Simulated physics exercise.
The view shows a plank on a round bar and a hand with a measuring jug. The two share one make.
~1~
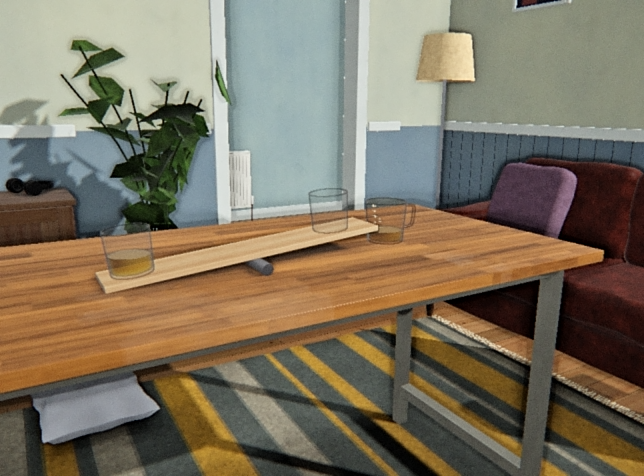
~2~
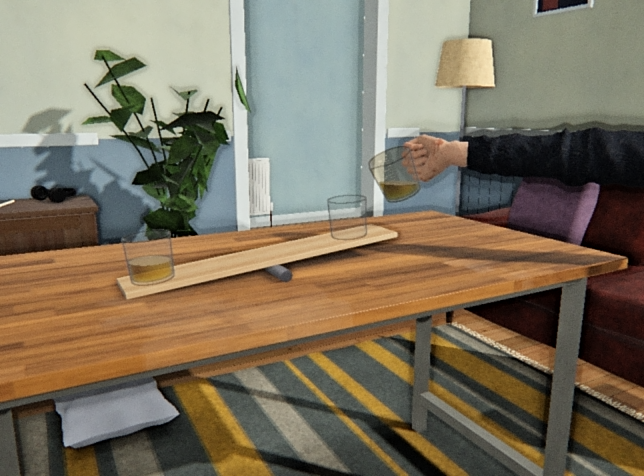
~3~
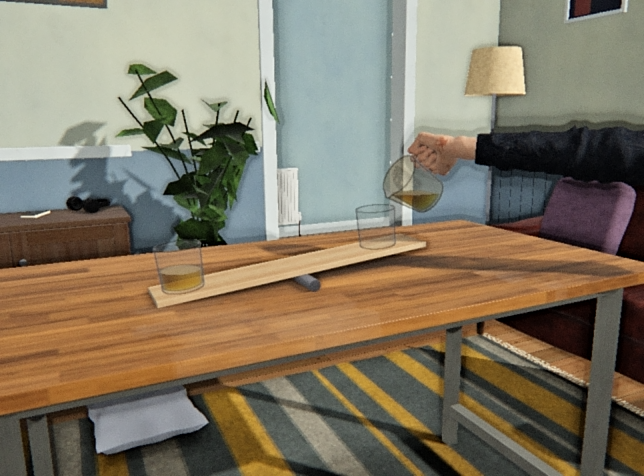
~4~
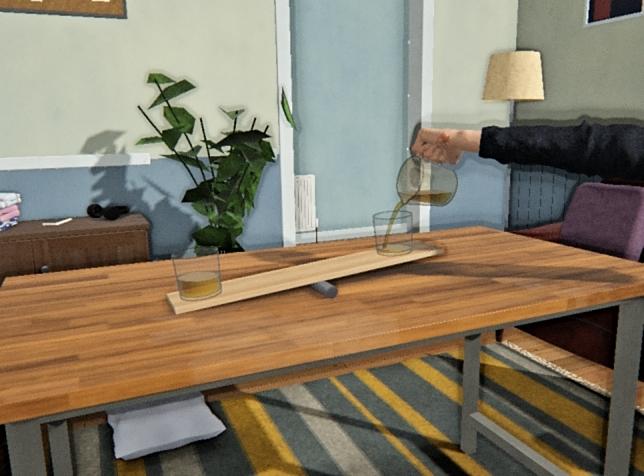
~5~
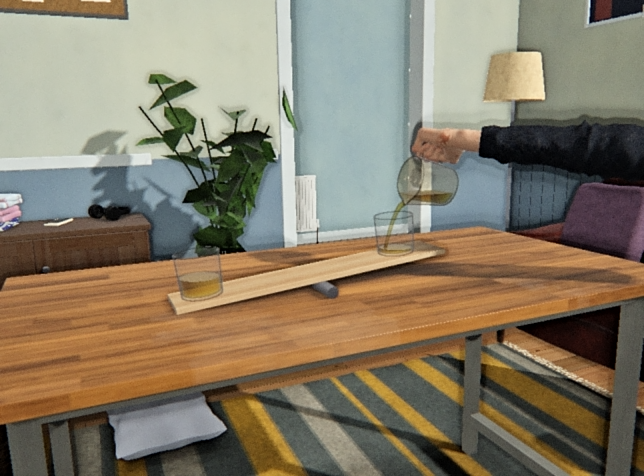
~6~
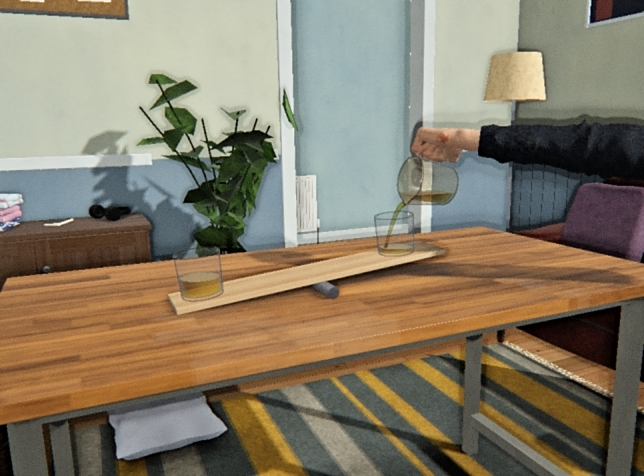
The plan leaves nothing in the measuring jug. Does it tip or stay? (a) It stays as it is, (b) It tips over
Answer: A.
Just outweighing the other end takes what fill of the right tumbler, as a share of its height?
My answer is about 50 per cent.
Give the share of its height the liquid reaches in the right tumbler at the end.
Around 30 in a hundred.
Shortly, the right tumbler is about a quarter full; the plank leans as before.
Then, the right tumbler is about a third full; the plank leans as before.
At the finish, the right tumbler is about a third full; the plank leans as before.
